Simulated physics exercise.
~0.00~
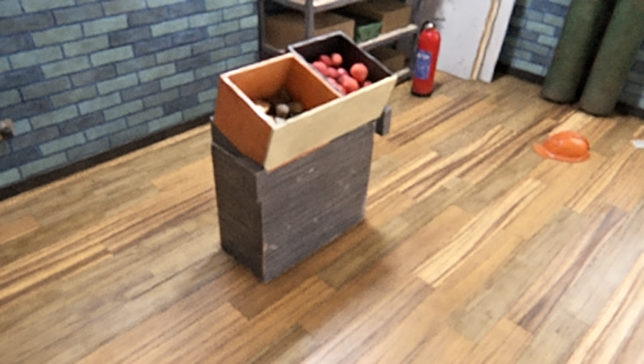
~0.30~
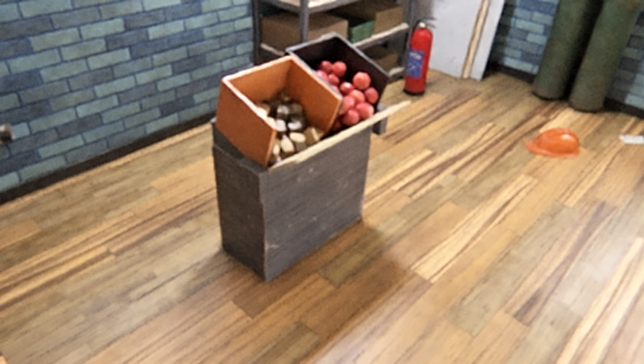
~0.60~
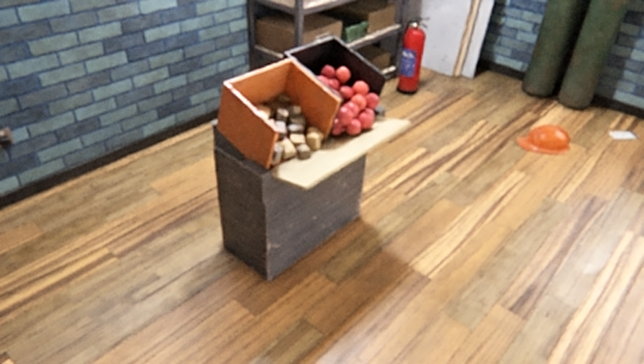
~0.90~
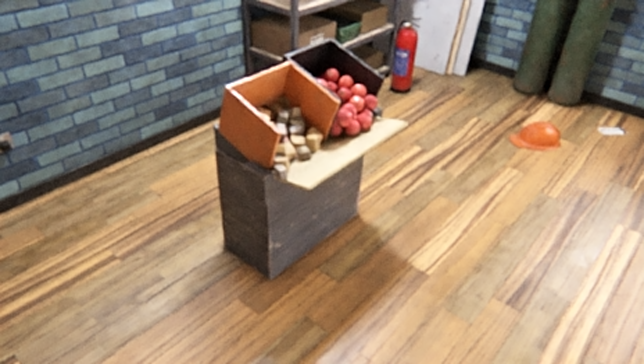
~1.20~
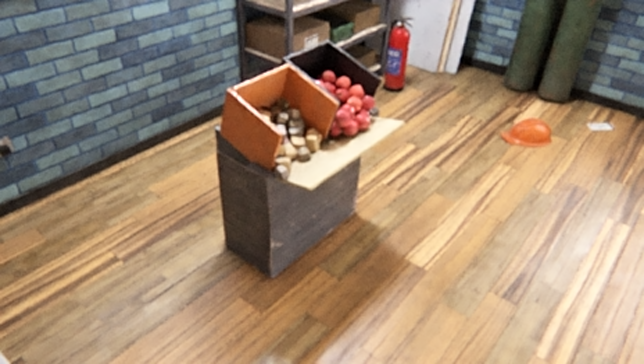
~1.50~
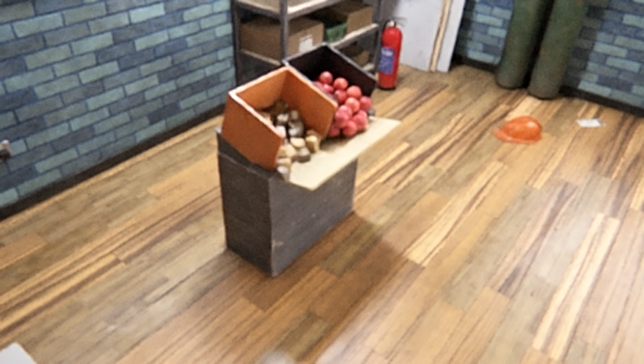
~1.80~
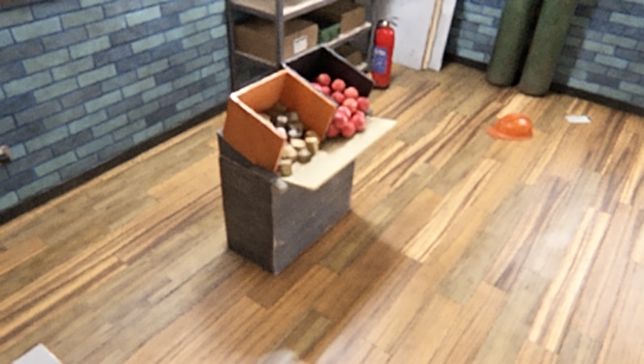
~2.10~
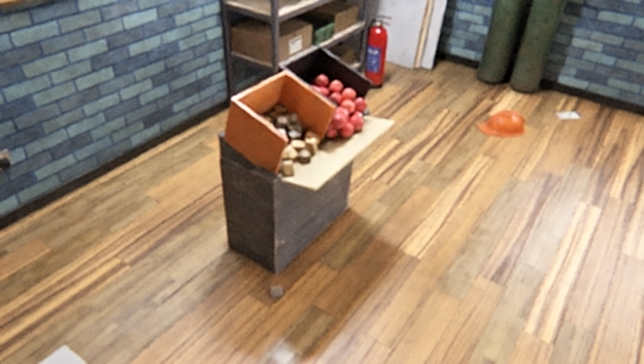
Brick-walled room with wooden floor, a flap swinging down on two tilted bins of red balls and wooden blocks, one block dropping out.
